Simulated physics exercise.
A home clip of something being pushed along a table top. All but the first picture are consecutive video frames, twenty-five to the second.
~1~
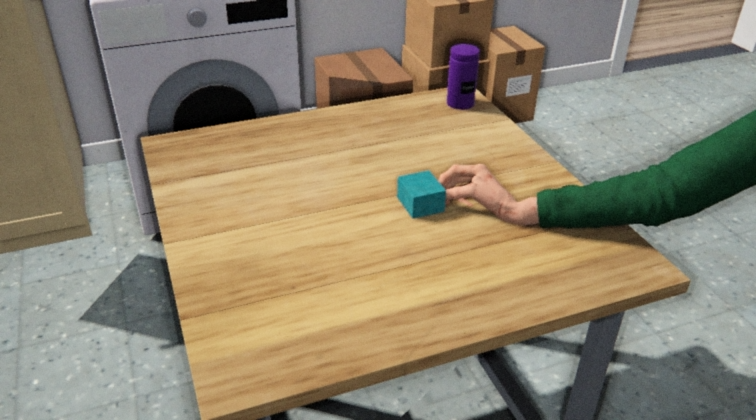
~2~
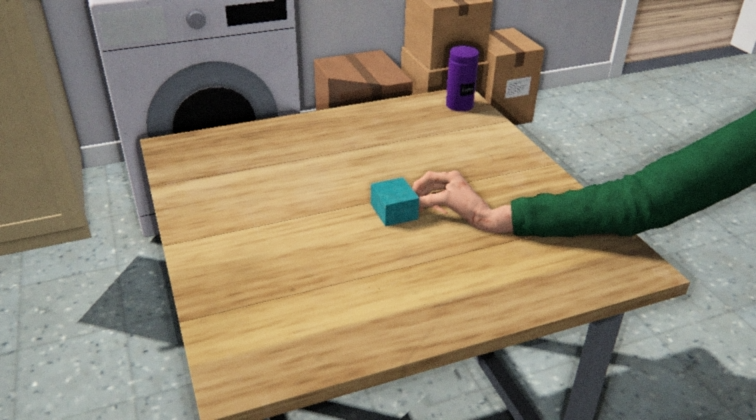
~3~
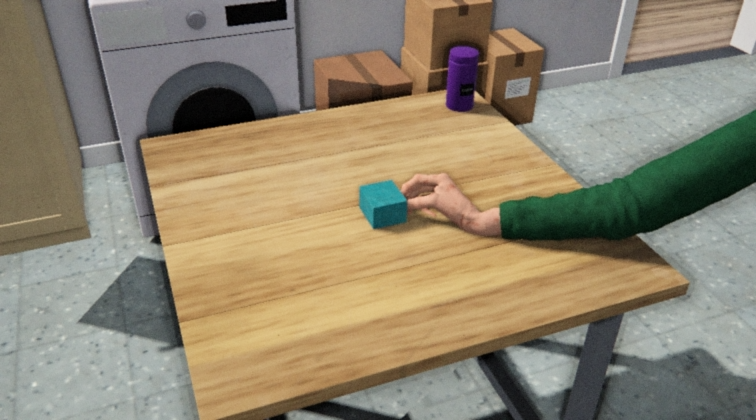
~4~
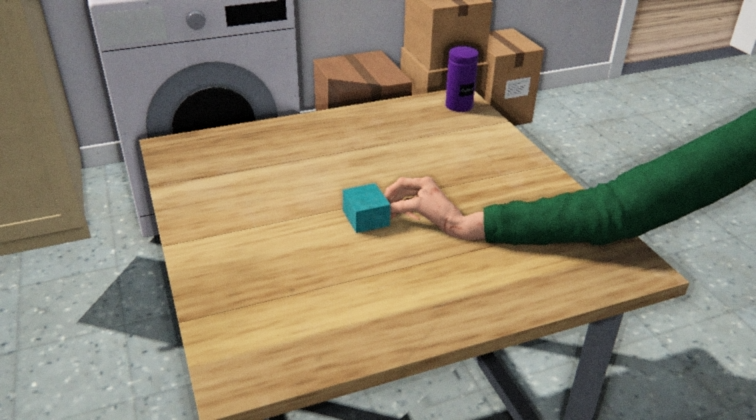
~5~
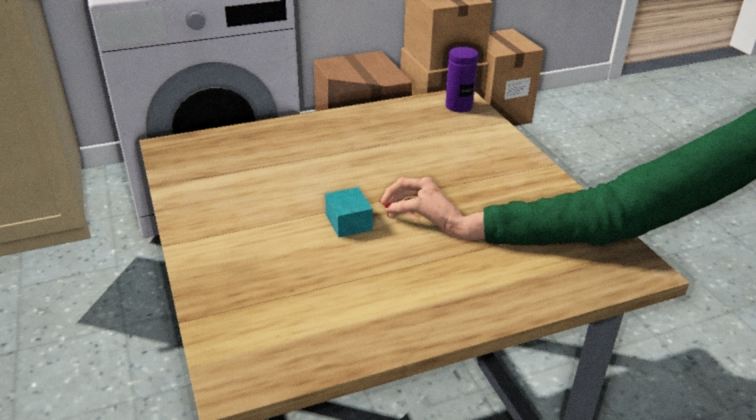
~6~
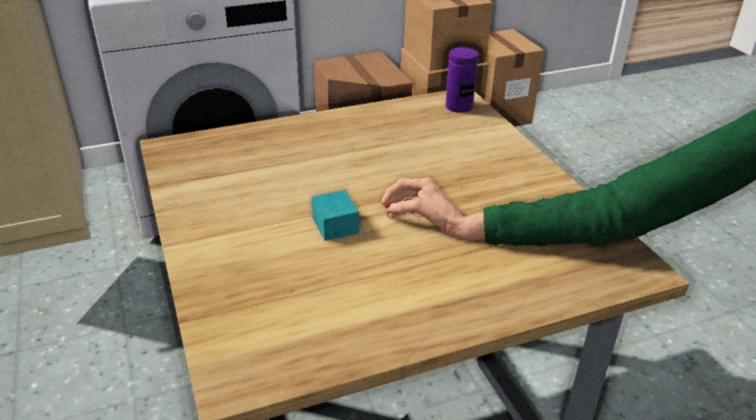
A green-sleeved arm pushes a turquoise block leftward across a wooden table, and the block slides away from the hand.
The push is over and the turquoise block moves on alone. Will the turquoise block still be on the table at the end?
The turquoise block remains on top.
Then, 0.24 s after the last picture, turquoise block slid about its own width near (315, 219).
Then, 0.48 s after the last picture, turquoise block resting near (315, 219).
At rest, moved from the start, turquoise block. Seen from the same camera at the end, turquoise block near (315, 219).
